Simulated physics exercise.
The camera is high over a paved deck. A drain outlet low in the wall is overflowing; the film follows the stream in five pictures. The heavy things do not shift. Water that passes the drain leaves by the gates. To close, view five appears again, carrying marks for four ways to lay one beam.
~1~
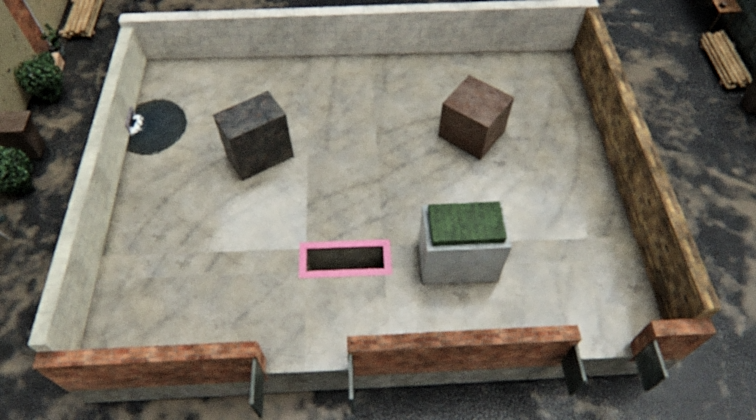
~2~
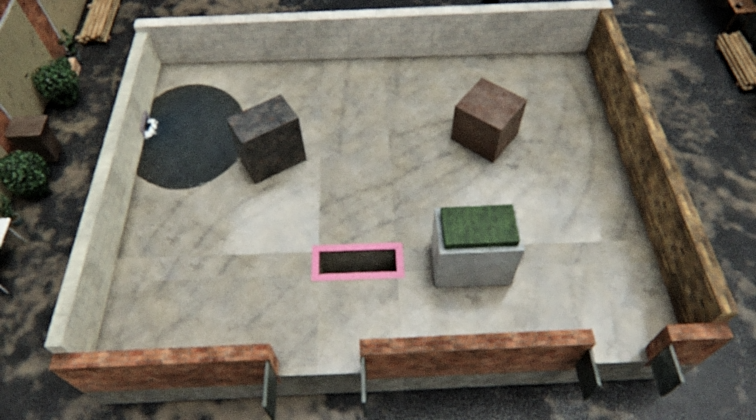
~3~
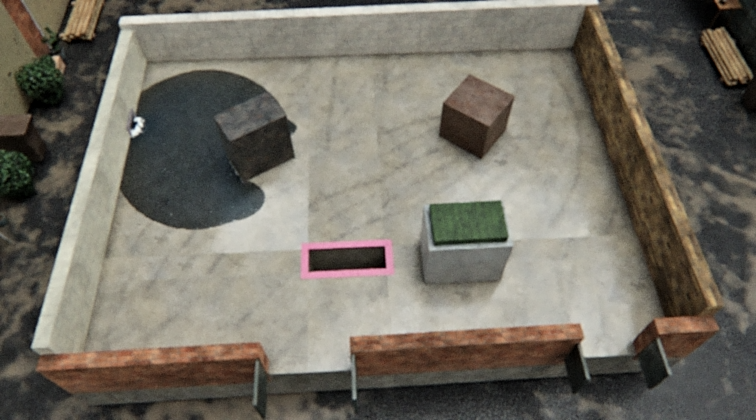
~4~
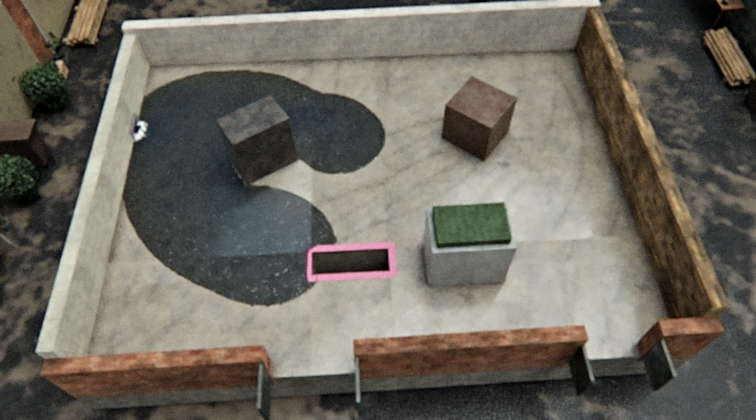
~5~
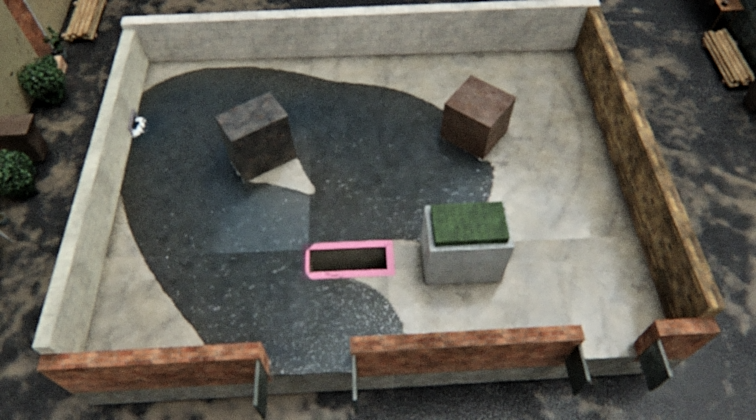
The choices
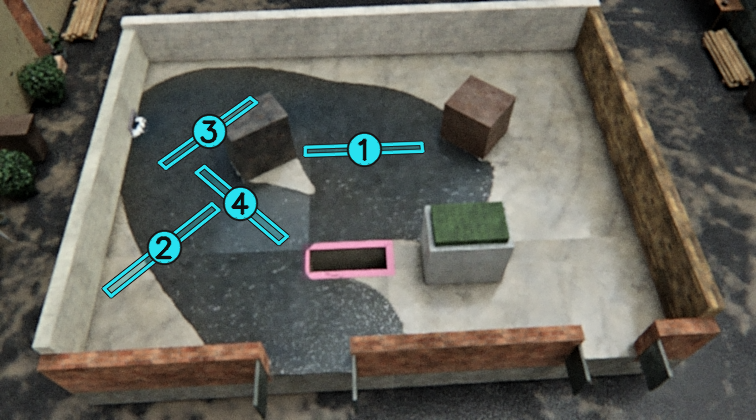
A paved deck enclosed by low walls is seen from high above, the view shifting slightly. A dark block stands upper left, a brown block upper right, and a green-topped pale block right of a pink-rimmed drain pit, with gaps in the reddish front wall. From an outfall at the left wall, dark water spreads rightward and down, wraps around the dark block, and reaches the pit, front wall and brown block.
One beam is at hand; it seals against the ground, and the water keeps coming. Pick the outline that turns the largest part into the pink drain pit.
Best: 2.
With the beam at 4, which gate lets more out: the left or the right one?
More leaves on the right.
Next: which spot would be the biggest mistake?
3 it is.
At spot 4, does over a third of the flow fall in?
No.
On the marked copy, 1 from (305, 151) to (422, 147); 2 from (107, 292) to (215, 206); 3 from (162, 165) to (253, 100); 4 from (200, 169) to (283, 239).
With 1, about 17 % of the stream goes into the pink drain pit, about 81 % out by the gates.
With 2, about 26 % of the stream goes into the pink drain pit, about 71 % out by the gates.
With 3, about 3 % of the stream goes into the pink drain pit, about 94 % out by the gates.
With 4, about 17 % of the stream goes into the pink drain pit, about 81 % out by the gates.
